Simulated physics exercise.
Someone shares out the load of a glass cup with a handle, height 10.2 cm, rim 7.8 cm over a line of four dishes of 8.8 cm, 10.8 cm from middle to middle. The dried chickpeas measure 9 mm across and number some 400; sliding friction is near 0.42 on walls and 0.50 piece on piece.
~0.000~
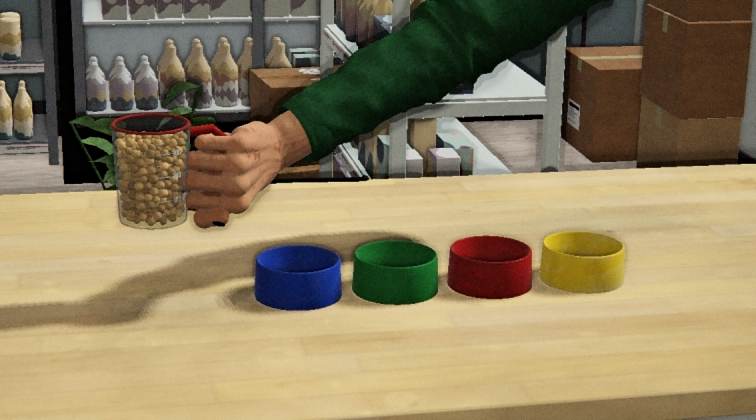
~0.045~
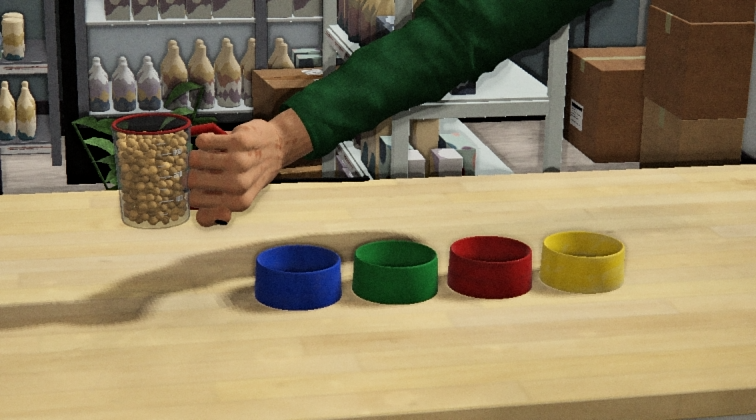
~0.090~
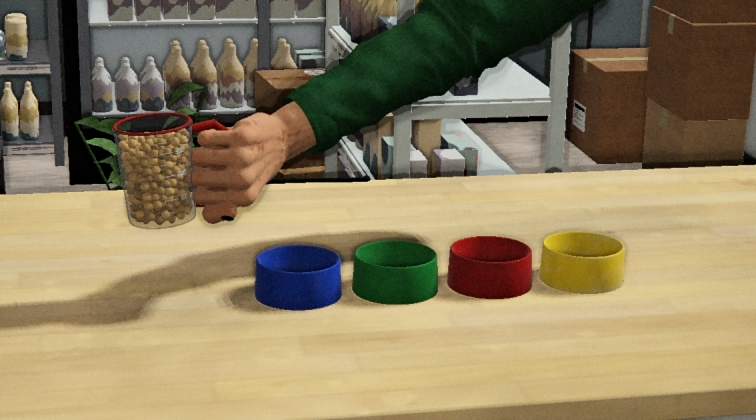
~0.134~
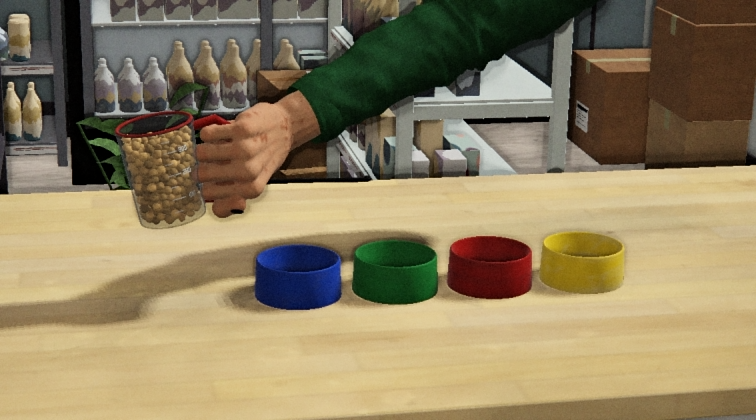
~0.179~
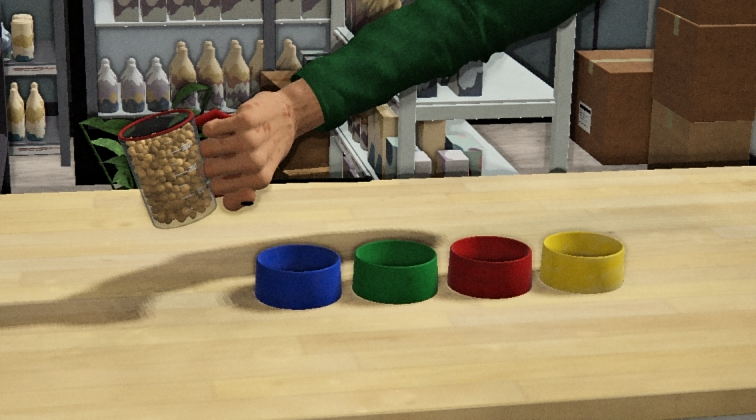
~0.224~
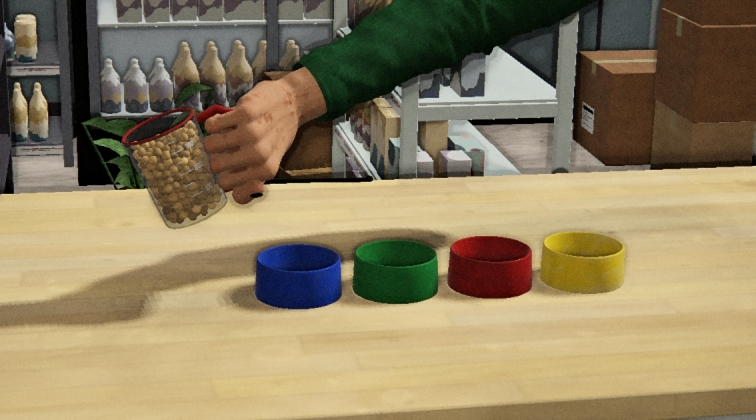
On a light wooden counter in a storeroom, a hand in a green sleeve holds a clear, red-rimmed cup of chickpeas left of blue, green, red and yellow dishes, then gradually tilts it while shifting slightly right.
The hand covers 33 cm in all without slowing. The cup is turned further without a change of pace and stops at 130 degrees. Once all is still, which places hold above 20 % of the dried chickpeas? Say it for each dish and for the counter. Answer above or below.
Red below, blue above, green below, yellow below, counter above.
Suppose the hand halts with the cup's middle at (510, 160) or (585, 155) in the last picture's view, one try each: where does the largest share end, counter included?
The winner: Counter, then counter.
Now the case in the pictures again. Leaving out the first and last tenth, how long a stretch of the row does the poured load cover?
Some 14 cm.
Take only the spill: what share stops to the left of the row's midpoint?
Roughly 100 per cent.
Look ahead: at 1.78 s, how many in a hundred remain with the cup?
About 0 per cent.
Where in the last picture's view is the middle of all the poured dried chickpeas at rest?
Near (239, 291).
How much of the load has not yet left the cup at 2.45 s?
Roughly 0 per cent.
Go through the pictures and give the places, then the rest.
Cup at (152, 172), tilt 0 degrees, lip at (112, 125), moved 0.0 cm; middle of the pieces at (152, 171); blue dish at (298, 260); green dish at (396, 254); red dish at (491, 249); yellow dish at (584, 245), in the first frame.
Cup at (154, 171), tilt 1 degrees, lip at (113, 126), moved 0.1 cm; middle of the pieces at (153, 171), in the second frame.
Cup at (157, 171), tilt 5 degrees, lip at (114, 128), moved 0.5 cm; middle of the pieces at (157, 170), in the third frame.
Cup at (164, 171), tilt 10 degrees, lip at (116, 132), moved 1.1 cm; middle of the pieces at (163, 170), in the fourth frame.
Cup at (170, 170), tilt 16 degrees, lip at (119, 136), moved 1.8 cm; middle of the pieces at (170, 169), in the fifth frame.
Cup at (177, 170), tilt 22 degrees, lip at (123, 141), moved 2.5 cm; middle of the pieces at (177, 169); blue dish at (299, 258); green dish at (396, 254); red dish at (491, 249); yellow dish at (584, 245). The cup turns about 135 degrees a second and travels 15 cm a second, in the sixth frame.
After 1.16 s, tilt 130 degrees; cup holds 20 %, blue 20 %.
After 1.78 s, tilt 130 degrees; cup holds 0 %, blue 30 %.
Then, at 2.45 s, tilt 130 degrees; cup holds 0 %, blue 30 %.
At rest (2.8 s), red 0 %, blue 30 %, green 0 %, yellow 0 %, counter 70 %.
